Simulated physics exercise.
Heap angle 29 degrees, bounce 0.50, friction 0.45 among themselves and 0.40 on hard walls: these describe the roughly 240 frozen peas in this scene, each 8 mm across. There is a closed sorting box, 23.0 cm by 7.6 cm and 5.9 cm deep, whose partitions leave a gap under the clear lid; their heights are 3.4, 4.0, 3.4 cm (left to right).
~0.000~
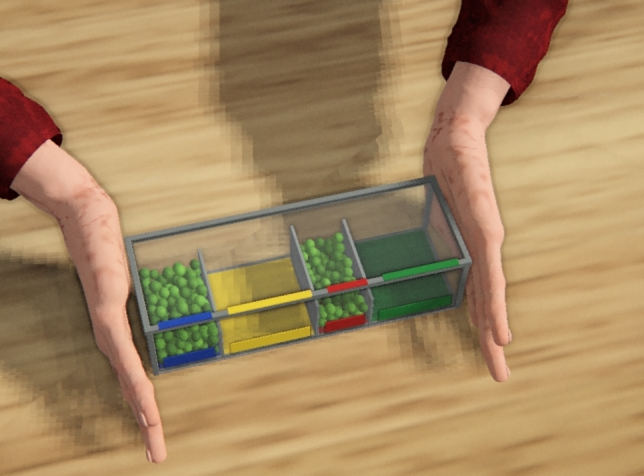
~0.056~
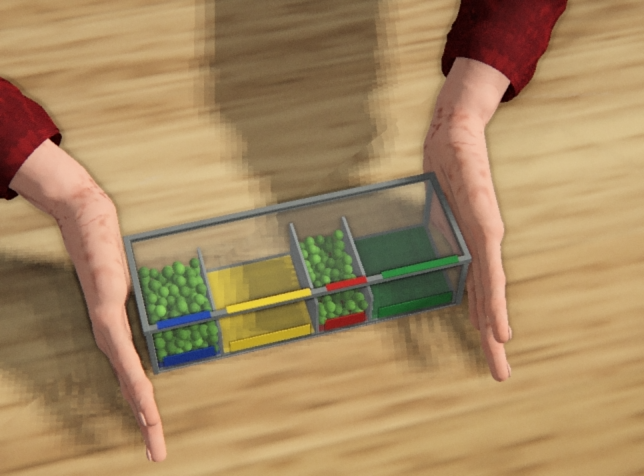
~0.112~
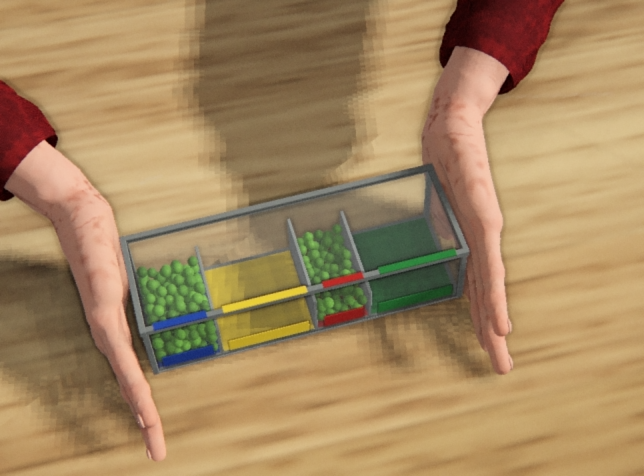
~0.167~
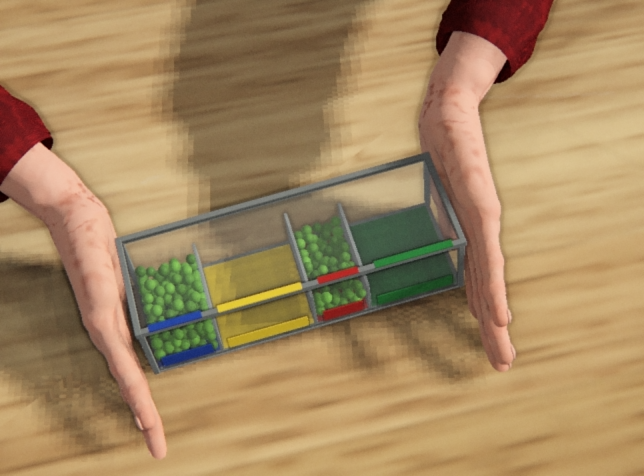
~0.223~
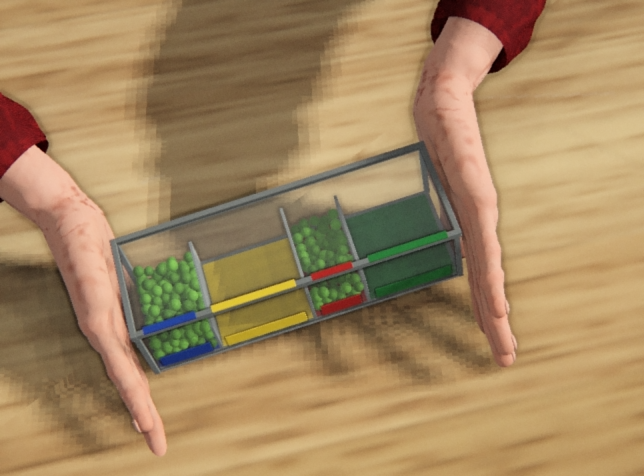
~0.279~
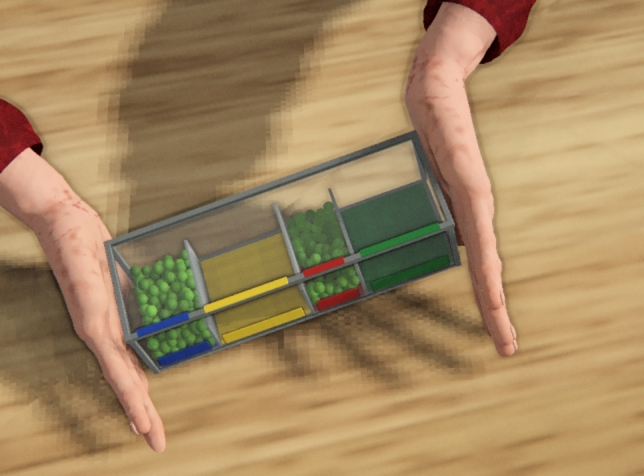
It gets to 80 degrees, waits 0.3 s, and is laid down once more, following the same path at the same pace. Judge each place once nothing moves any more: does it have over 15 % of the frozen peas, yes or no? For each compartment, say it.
Red: Yes, blue: Yes, green: No, yellow: No.
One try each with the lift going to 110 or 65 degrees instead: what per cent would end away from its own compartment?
Some 30 and 0 per cent.
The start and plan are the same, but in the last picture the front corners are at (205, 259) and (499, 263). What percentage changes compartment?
Around 40 per cent, it would seem.
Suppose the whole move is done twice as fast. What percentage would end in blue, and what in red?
I'd say blue 70 percent, red 30 percent.
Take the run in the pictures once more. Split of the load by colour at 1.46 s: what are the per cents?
Per cent by colour: Red 35; blue 65; green 0; yellow 0.
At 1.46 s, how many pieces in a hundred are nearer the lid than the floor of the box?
About 20 per cent.
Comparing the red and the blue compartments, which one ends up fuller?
That would be the blue compartment.
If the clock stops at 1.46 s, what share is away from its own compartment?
About 0 %.
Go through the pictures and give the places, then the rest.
In the first frame, box tilt 0 degrees, front corners at (150, 328) and (465, 260); red 35 %, blue 65 %.
In the second frame, box tilt 1 degrees, front corners at (149, 328) and (464, 257).
In the third frame, box tilt 4 degrees, front corners at (145, 329) and (462, 250), lowest corner left front.
In the fourth frame, box tilt 7 degrees, front corners at (141, 331) and (459, 241), lowest corner left front.
In the fifth frame, box tilt 11 degrees, front corners at (136, 333) and (454, 232), lowest corner left front.
In the sixth frame, box tilt 15 degrees, front corners at (130, 336) and (447, 223), lowest corner left front; red 35 %, blue 65 %. Its pace works out near 70 degrees a second.
After 1.46 s, tilt 80 degrees; red 35 %, blue 65 %.
After 2.24 s, tilt 41 degrees; red 35 %, blue 65 %.
After 3.05 s, tilt 0 degrees; red 35 %, blue 65 %.
At rest (3.8 s), red 35 %, blue 65 %, green 0 %, yellow 0 %.
